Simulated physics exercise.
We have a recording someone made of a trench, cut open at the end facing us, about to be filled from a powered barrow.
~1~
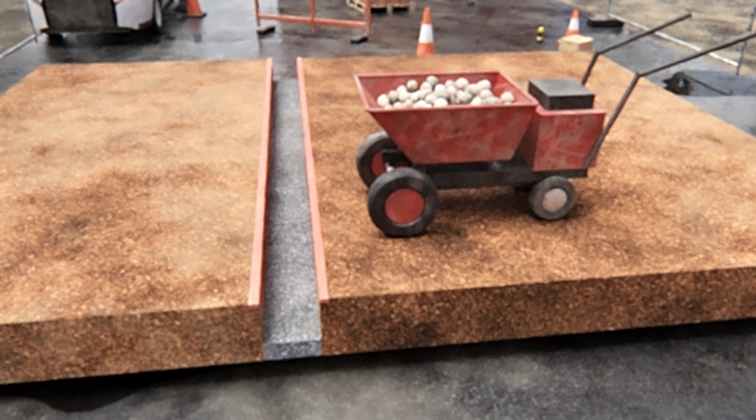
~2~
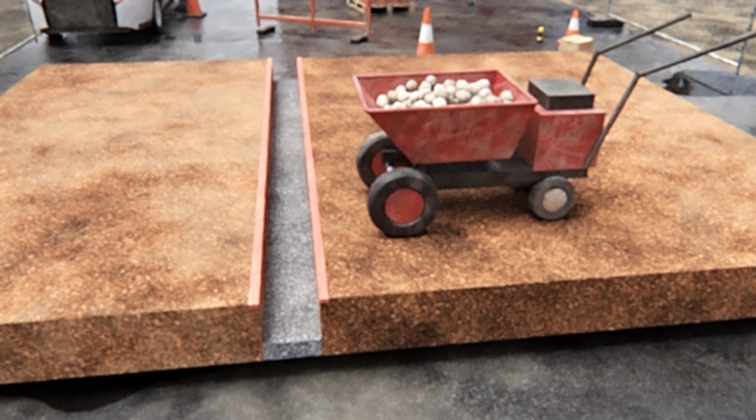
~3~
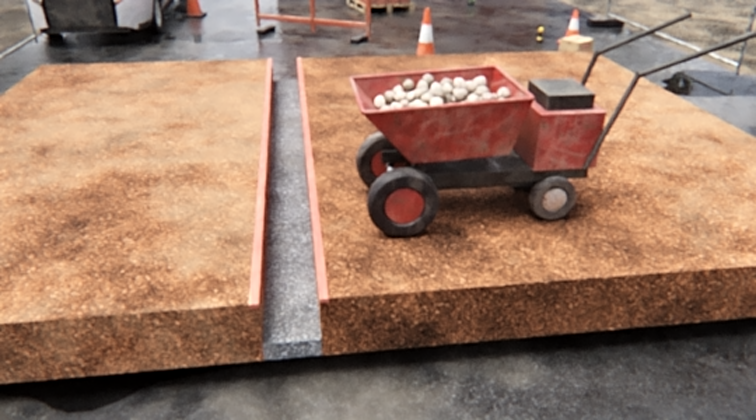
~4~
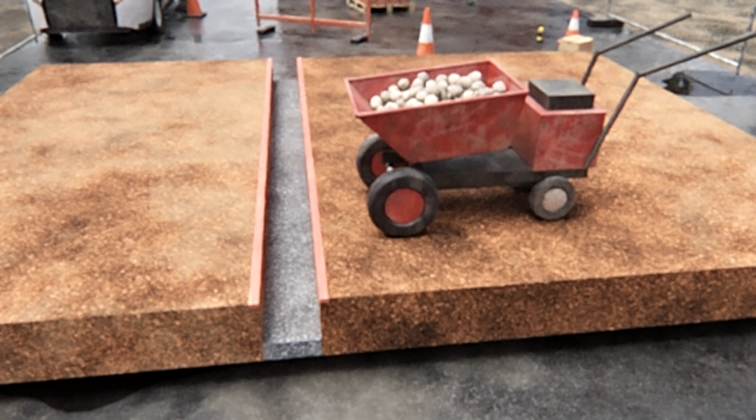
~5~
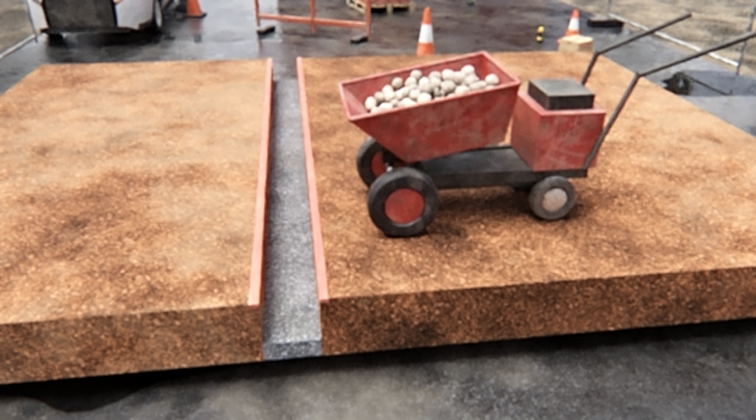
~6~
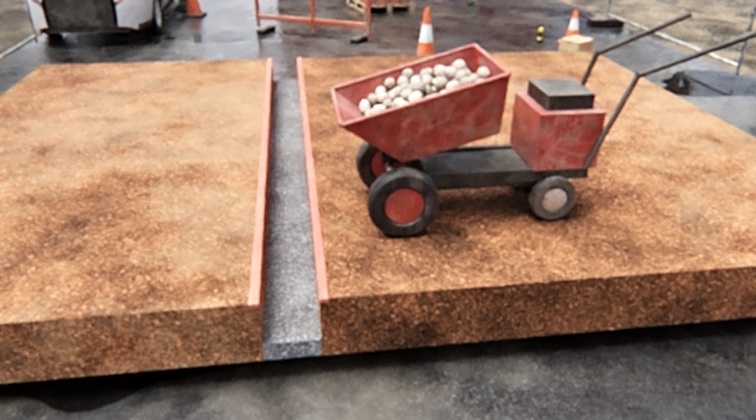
The video shows a red powered barrow loaded with pale, rounded pebbles, standing still to the right of a narrow trench between brown slabs, as its skip gradually tilts toward the left, its rear rising off the frame.
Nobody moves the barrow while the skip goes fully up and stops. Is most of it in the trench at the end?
The trench is left with most of the load.
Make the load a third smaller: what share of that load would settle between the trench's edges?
Close to 80 in a hundred.
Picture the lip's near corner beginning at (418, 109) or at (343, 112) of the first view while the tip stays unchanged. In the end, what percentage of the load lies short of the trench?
First place: Around 20 per cent. Second place: Around 0 per cent.
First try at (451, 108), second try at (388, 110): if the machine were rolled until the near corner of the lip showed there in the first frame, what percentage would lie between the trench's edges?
It works out to 40 per cent in the first case and 90 per cent in the second.
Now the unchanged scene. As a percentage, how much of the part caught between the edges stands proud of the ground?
I'd put it near 5 in a hundred.
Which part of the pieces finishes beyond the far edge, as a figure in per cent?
It works out to roughly 25 percent.
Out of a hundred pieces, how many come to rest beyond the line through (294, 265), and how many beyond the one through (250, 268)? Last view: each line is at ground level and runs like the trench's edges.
Close to 70 and 20 per cent respectively.
Shortly afterwards, skip tipped steeply; the whole lot in the skip.
Next, skip tipped right over; the bulk in the skip; a little in or heaped over the trench; only a few beyond it; only a few falling.
Some moments later, skip tipped right over; a little in the skip; near two thirds in or heaped over the trench; near a quarter beyond it.
In the end, skip tipped right over; only a few in the skip; the bulk in or heaped over the trench; near a quarter beyond it.
